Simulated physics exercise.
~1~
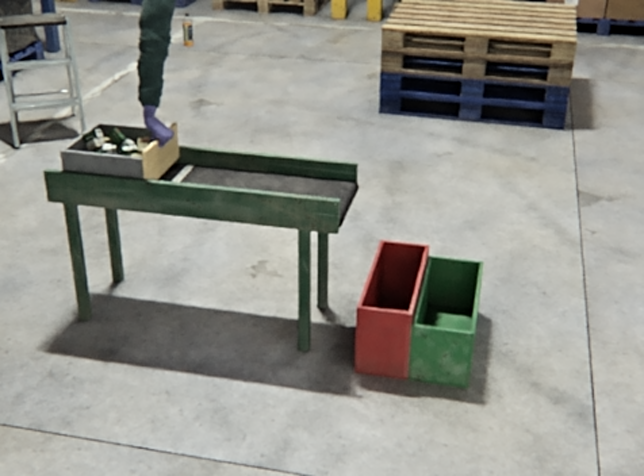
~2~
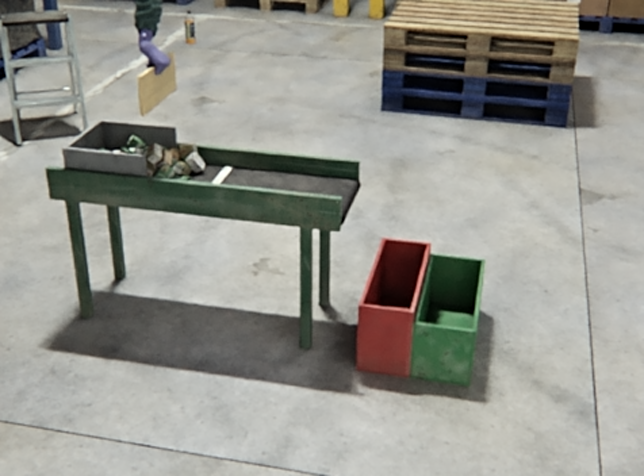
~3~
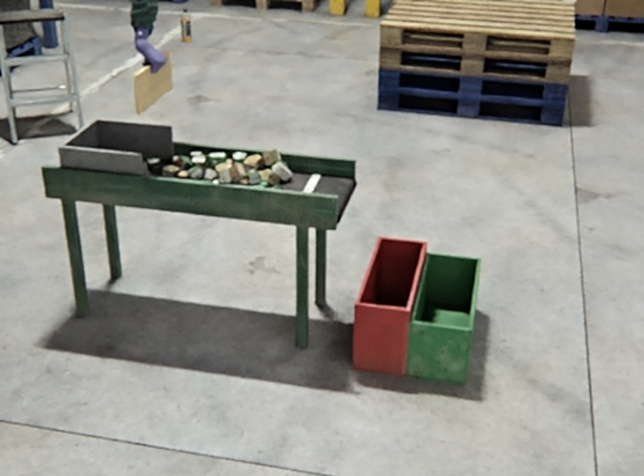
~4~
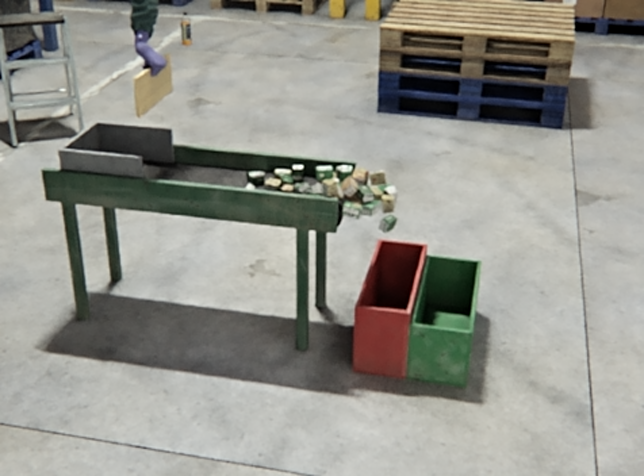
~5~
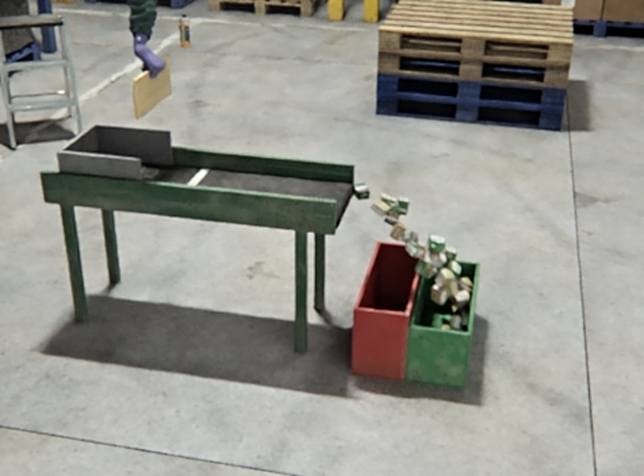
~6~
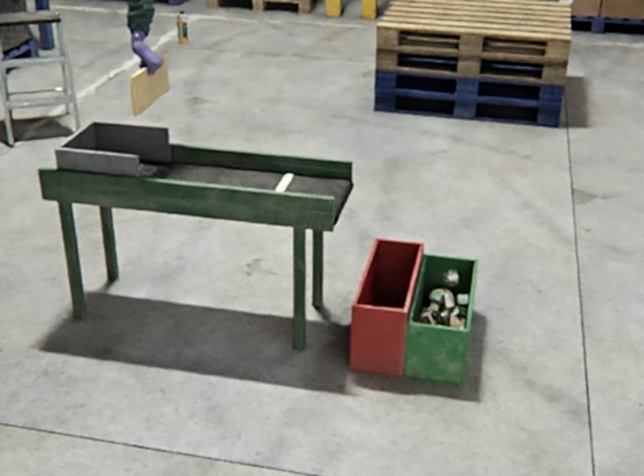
Small cartons riding a green-sided belt after a gloved hand lifts a gate, spilling off the end and landing in the green box.
